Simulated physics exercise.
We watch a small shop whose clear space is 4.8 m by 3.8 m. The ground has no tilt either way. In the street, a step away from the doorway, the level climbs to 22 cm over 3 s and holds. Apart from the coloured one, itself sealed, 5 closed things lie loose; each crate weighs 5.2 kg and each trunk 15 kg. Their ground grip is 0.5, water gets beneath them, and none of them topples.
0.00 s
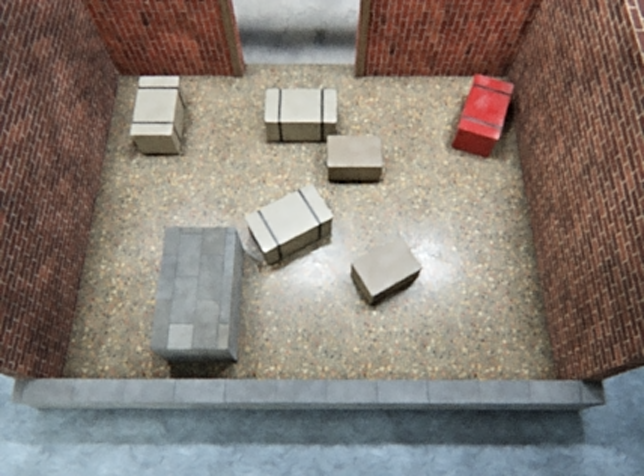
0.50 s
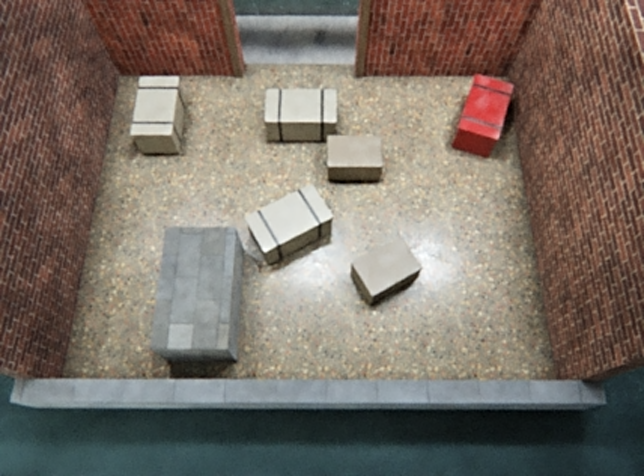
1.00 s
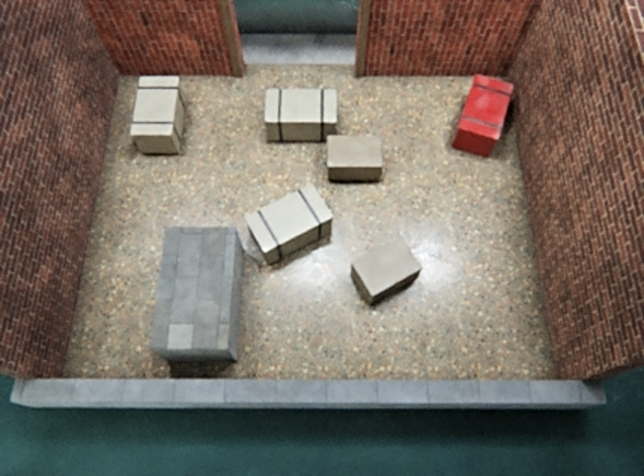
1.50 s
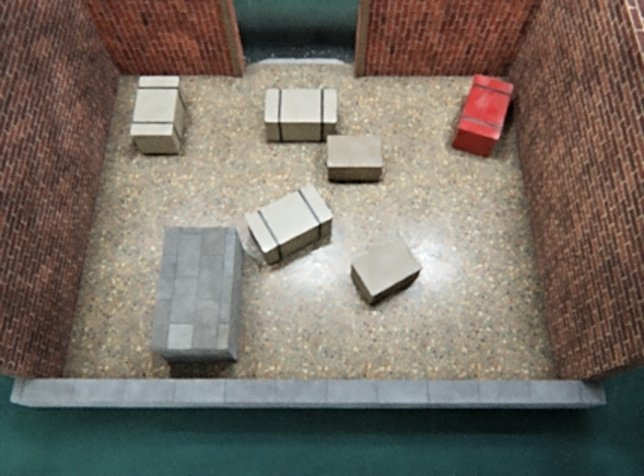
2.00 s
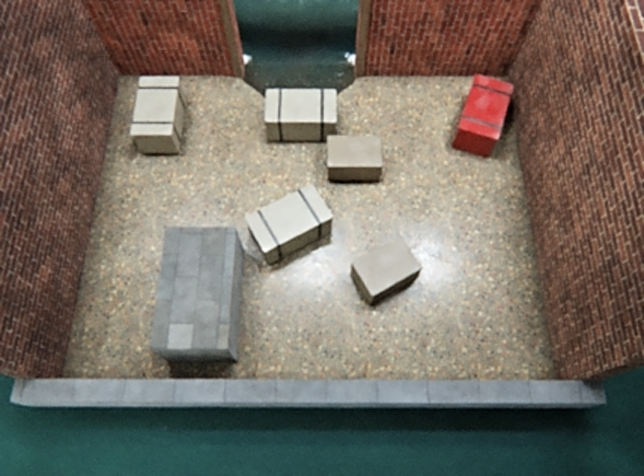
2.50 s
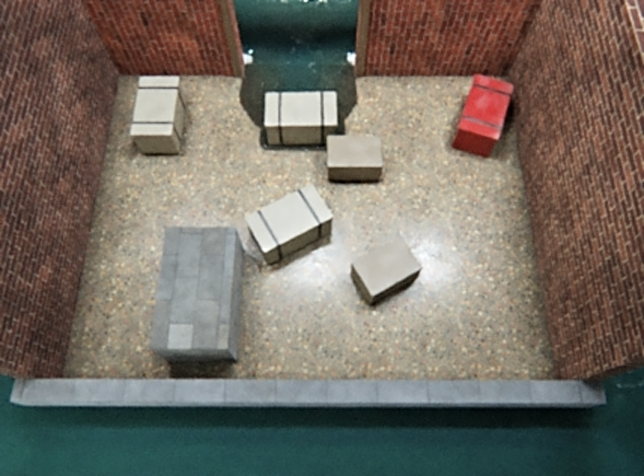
At first, a brick-walled room with pale boxes, a grey block and a red trunk at the upper right stands dry beside bare pavement. Dark green water covers the ground outside, then enters through the back doorway and spreads around the nearest pale box, while everything inside stays still.
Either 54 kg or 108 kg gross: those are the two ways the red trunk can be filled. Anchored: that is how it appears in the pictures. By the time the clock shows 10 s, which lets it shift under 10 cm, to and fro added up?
Either amount serves.
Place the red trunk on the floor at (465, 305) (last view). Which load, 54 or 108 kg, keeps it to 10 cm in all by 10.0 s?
So both weights work.
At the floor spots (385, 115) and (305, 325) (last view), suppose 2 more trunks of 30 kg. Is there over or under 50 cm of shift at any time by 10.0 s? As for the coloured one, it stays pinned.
The first comes out below the threshold, the second above the threshold.
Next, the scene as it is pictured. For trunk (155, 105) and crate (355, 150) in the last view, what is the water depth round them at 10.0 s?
5 and 13 cm.
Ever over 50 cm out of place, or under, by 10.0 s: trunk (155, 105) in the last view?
Verdict for this one: Under half a metre.
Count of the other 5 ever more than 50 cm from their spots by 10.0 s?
By my count, 4.
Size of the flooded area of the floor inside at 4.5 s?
Some 10.0 m2 of it.
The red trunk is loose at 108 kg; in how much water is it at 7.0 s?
1 cm, roughly.
After 3.5 s the red trunk would be 0 cm from its start with 54 kg and 0 cm from its start with 108 kg; 0 cm of water round it then.
After 4.5 s the red trunk would be 0 cm from its start with 54 kg and 0 cm from its start with 108 kg; 1 cm of water round it then.
After 7.0 s the red trunk would be 0 cm from its start with 54 kg and 0 cm from its start with 108 kg; 1 cm of water round it then.
After 10.0 s the red trunk would be 0 cm from its start with 54 kg and 0 cm from its start with 108 kg; 8 cm of water round it then.
